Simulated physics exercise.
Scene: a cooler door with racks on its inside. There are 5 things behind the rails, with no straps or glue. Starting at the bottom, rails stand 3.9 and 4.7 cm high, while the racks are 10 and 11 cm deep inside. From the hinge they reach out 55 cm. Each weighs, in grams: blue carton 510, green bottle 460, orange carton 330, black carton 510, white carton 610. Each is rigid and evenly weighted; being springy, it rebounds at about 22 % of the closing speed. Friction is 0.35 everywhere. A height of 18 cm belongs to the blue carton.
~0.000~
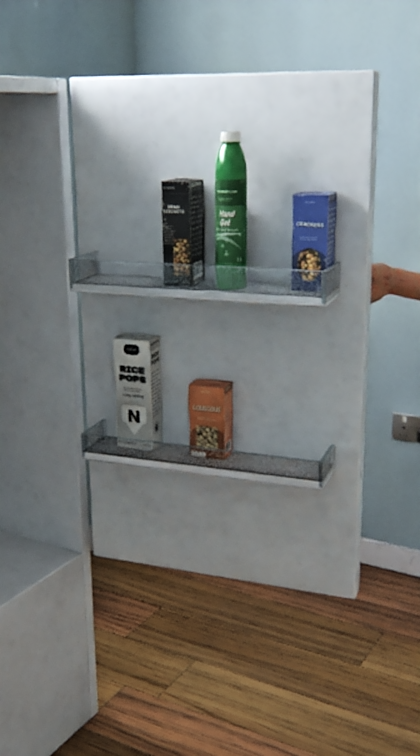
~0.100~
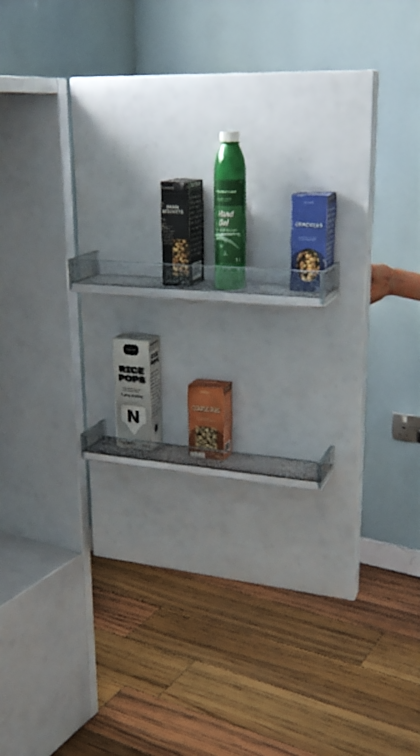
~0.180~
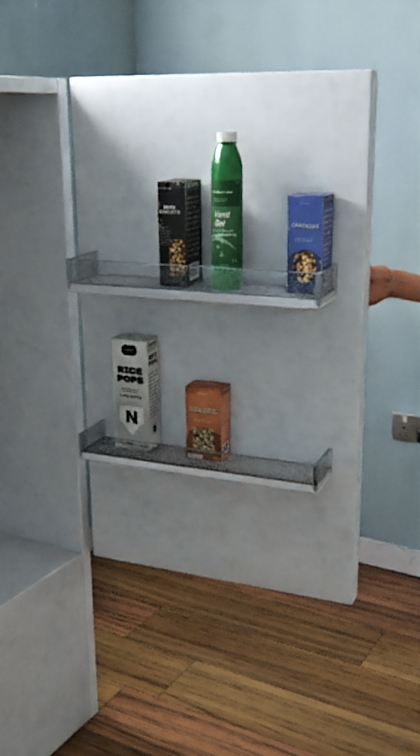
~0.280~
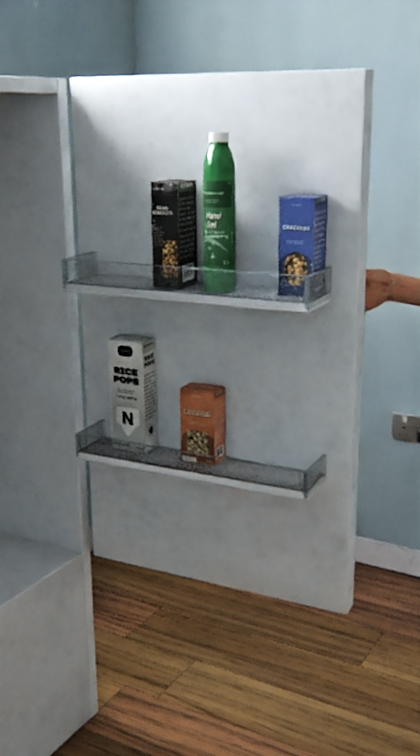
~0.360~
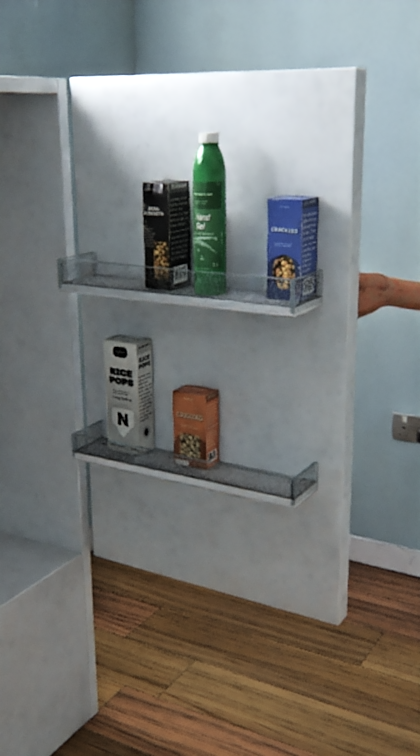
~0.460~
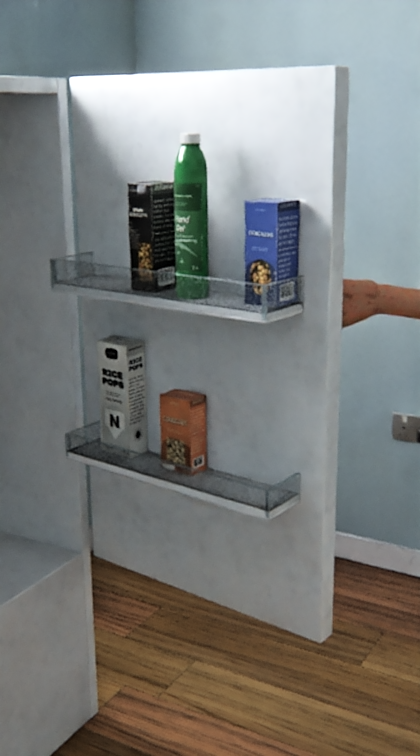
In a blue-walled room, a hand slowly swinging a pale cooler door leftward, its two racks carrying cartons and a green bottle.
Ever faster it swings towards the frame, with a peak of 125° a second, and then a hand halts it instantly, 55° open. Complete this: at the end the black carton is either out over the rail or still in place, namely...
Still in place.
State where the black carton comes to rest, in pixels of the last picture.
In the end it sits at around (81, 241).
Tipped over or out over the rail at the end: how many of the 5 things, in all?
That gives 2.
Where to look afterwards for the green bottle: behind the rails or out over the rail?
Green bottle: Goes out of bounds.
Around 0.76 s, door at 55°; black carton shifted 2 cm near (80, 241); green bottle at 7° to upright; blue carton shifted 4 cm.
Around 1.16 s, door at 55°; green bottle now out over the rail; blue carton on its side; orange carton shifted 4 cm.
Around 1.46 s, door at 55°; black carton shifted 2 cm near (81, 241); blue carton on its side; orange carton at 7° to upright.
Around 1.86 s, door at 55°; black carton shifted 2 cm near (81, 241); blue carton on its side; orange carton shifted 2 cm.
Finally (2.9 s), out over the rail, green bottle; on their side or leaning hard behind the rails, blue carton; the other 3 still in place (within 5 cm). In the last view, black carton near (81, 241).
